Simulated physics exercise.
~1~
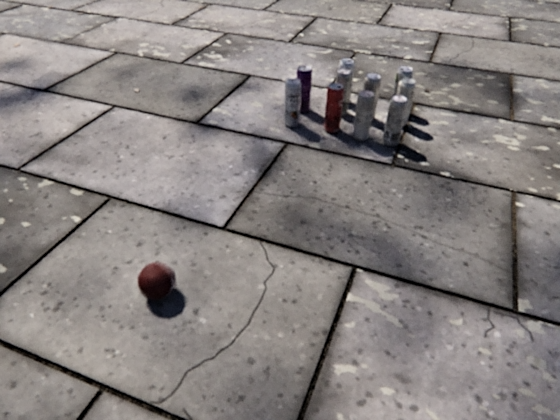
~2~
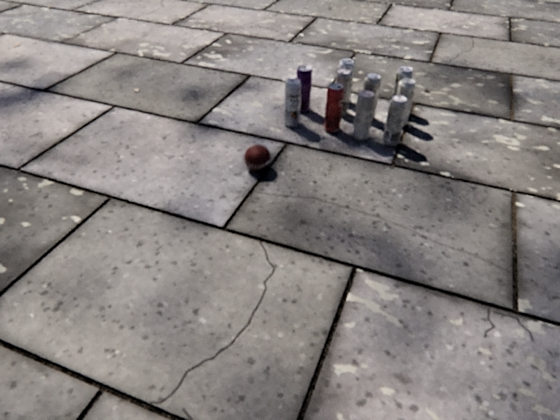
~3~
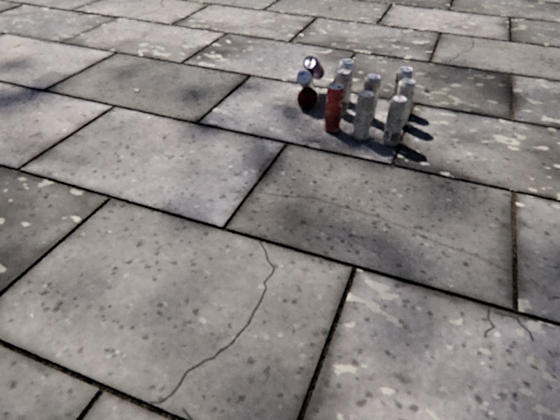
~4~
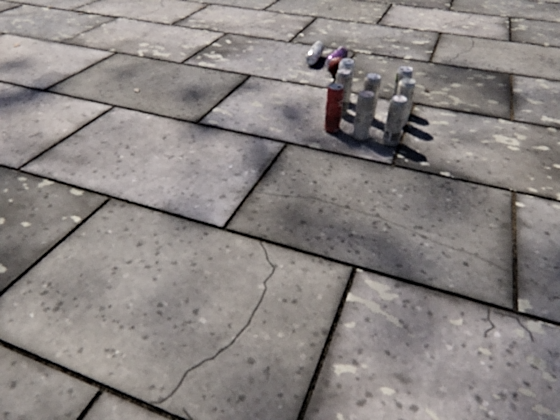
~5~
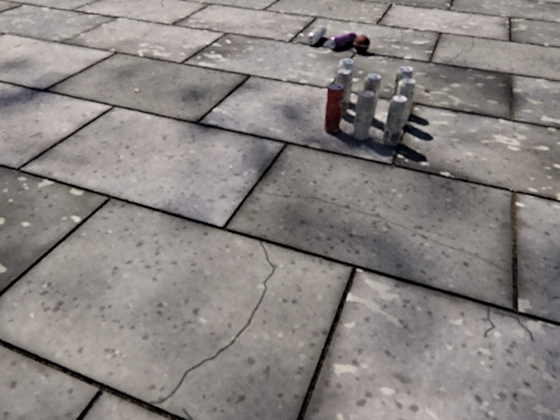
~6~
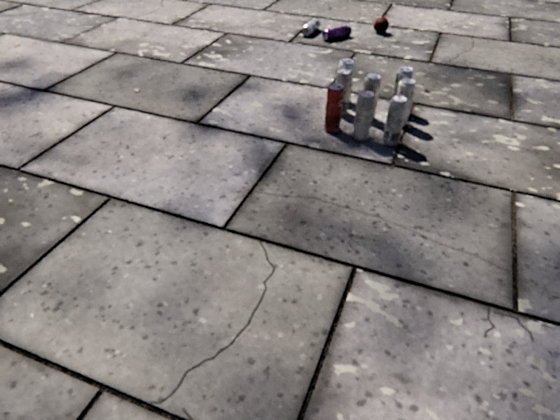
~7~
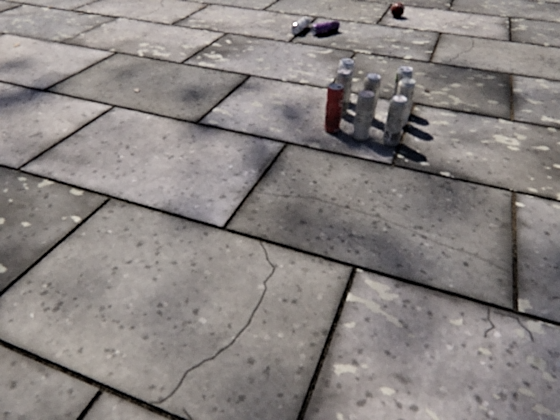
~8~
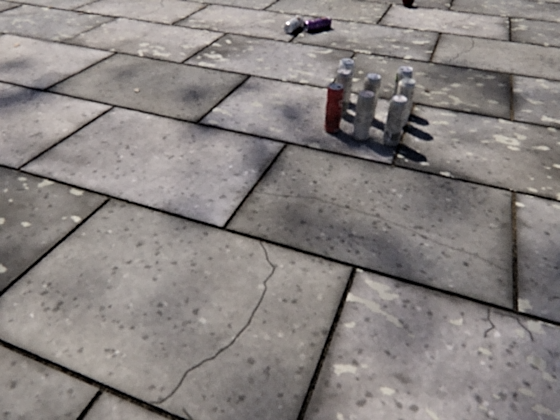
On sunlit stone paving, a dark red ball rolled up toward a cluster of standing tubes and knocked over a purple one and a pale one, which slid away behind the rest; the ball rolled off, leaving the red tube and others upright.
